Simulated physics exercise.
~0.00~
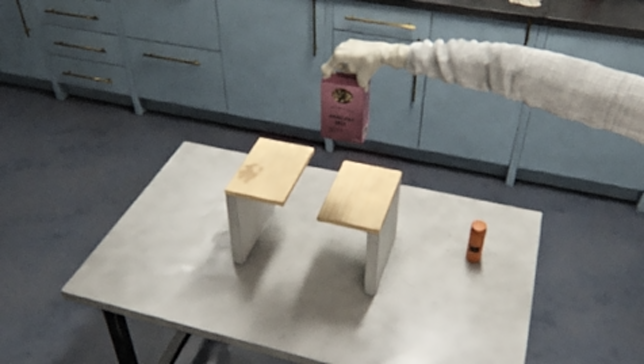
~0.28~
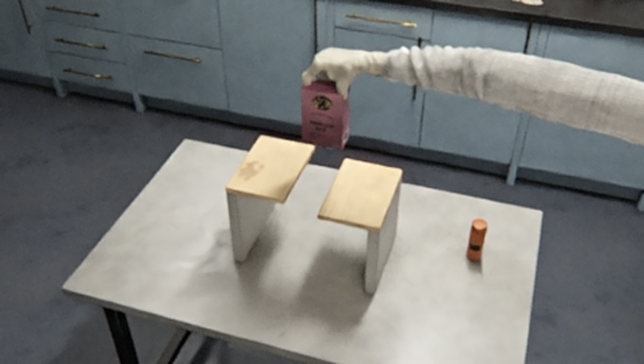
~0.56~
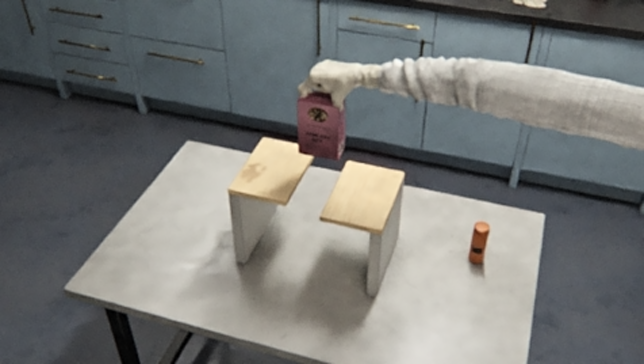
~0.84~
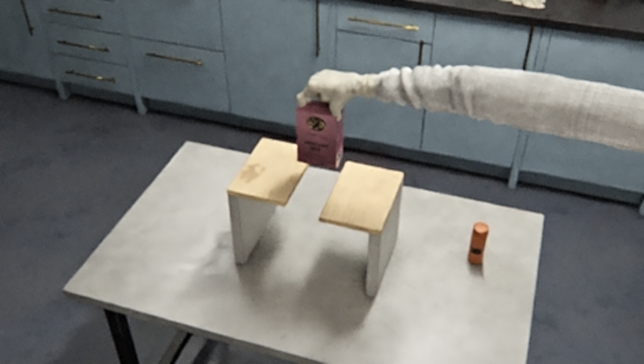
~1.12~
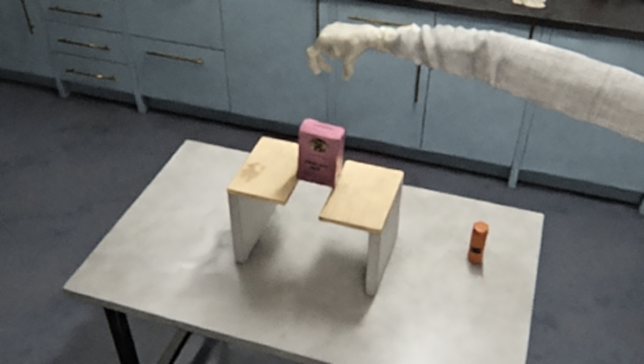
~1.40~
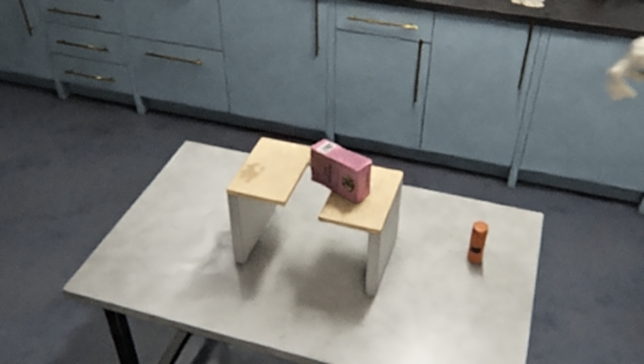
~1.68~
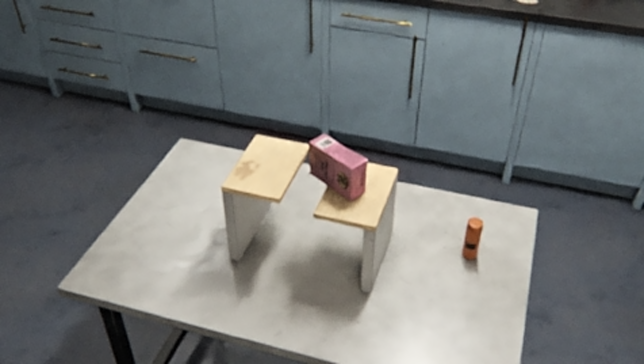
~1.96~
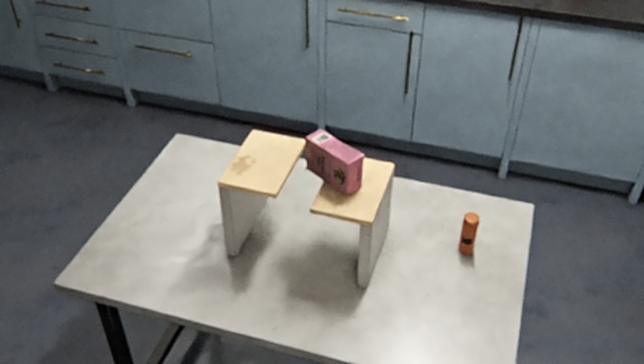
The footage shows a pale-sleeved hand lowering an upright pink packet over the gap between two wooden-topped supports on a table, then letting go and withdrawing; the packet tips to the right and ends on its side atop the supports, while an orange shaker stays put.
